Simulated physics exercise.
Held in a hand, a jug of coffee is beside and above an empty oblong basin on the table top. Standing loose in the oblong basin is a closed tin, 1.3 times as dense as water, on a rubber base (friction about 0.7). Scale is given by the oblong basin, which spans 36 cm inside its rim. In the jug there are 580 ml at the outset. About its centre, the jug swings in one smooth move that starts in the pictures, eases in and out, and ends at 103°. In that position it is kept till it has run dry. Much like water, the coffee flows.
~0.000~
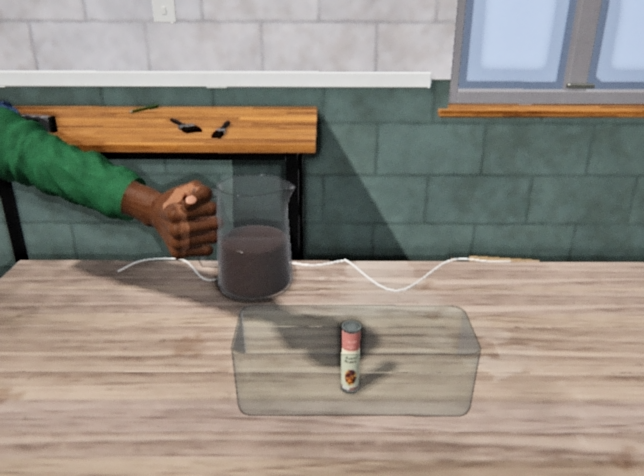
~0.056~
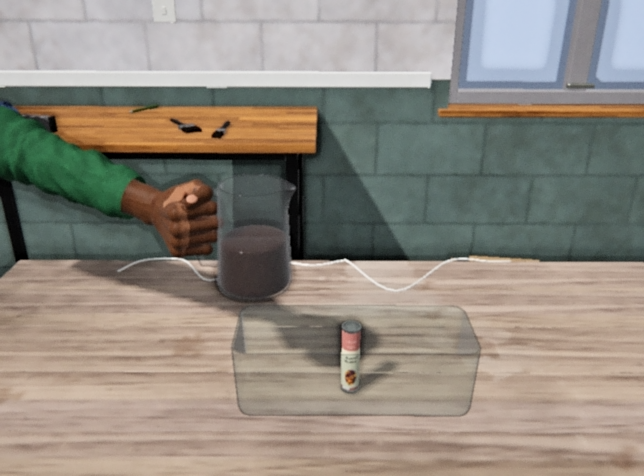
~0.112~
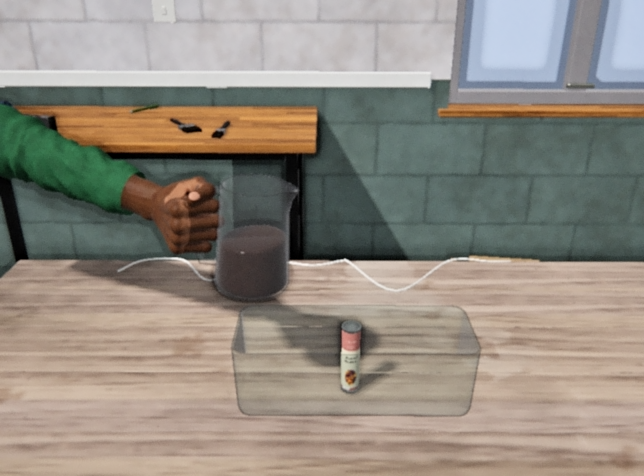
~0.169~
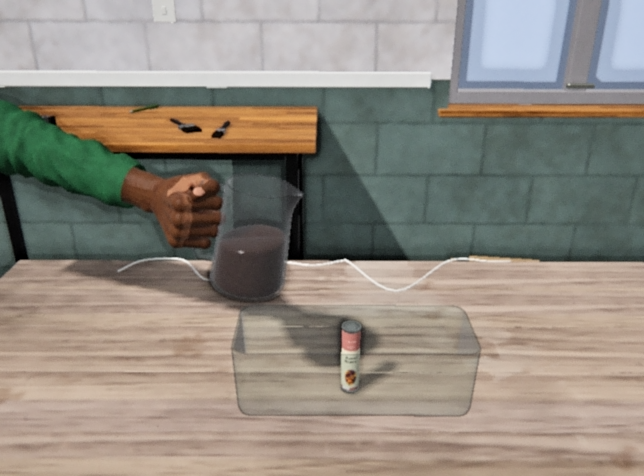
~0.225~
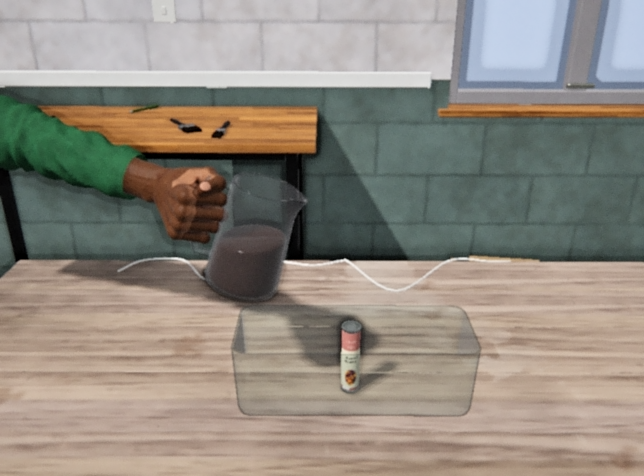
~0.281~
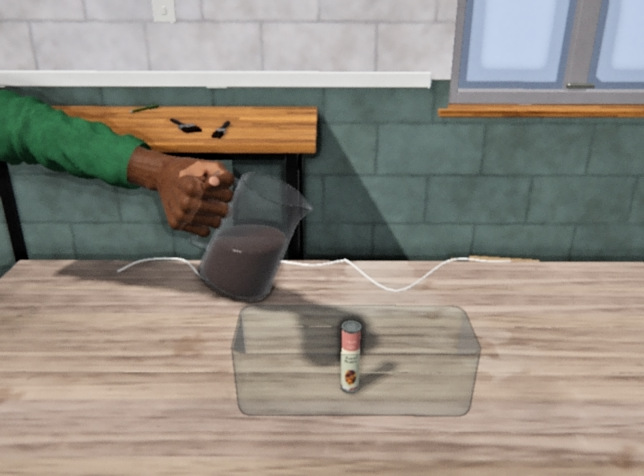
A hand in a green sleeve tilting a glass jug of dark coffee rightward beside a clear basin holding a small tin.
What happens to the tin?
It will make it through.
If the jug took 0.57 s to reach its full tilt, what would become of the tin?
In that case the tin stays vertical.
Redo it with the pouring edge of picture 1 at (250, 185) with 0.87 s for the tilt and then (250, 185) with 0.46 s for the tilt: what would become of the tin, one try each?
Try 1: Still standing; try 2: Tipped over.
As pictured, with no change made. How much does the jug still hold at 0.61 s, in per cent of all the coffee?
About 98 per cent.
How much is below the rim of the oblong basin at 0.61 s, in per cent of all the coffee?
Near 0 in a hundred.
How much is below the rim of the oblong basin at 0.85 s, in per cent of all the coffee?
Close to 20 in a hundred.
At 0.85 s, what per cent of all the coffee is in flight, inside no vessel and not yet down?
Near 28 percent.
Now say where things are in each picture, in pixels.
In the first picture, tilt 0°; pouring edge (295, 186); surface from (221, 237) to (288, 237); the oblong basin's rim runs from (237, 329) to (472, 330); the tin's top is at (351, 329).
In the second picture, tilt 1°; pouring edge (296, 187); surface from (221, 237) to (288, 237).
In the third picture, tilt 4°; pouring edge (298, 189); surface from (220, 238) to (287, 236).
In the fourth picture, tilt 9°; pouring edge (303, 194); surface from (218, 238) to (287, 236).
In the fifth picture, tilt 16°; pouring edge (308, 200); surface from (219, 238) to (287, 236).
In the sixth picture, tilt 24°; pouring edge (313, 207); surface from (211, 243) to (287, 237).
After 0.61 s the tilt is 82° and 98 per cent is still to pour; the tin stands where it began.
After 0.85 s the tilt is 103° and 52 per cent is still to pour; the tin stands where it began.
After 1.10 s the tilt is 103° and 17 per cent is still to pour; the tin stands where it began.
After 1.37 s the tilt is 103° and 3 per cent is still to pour; the tin stands where it began.
In the end the tin stands where it began.
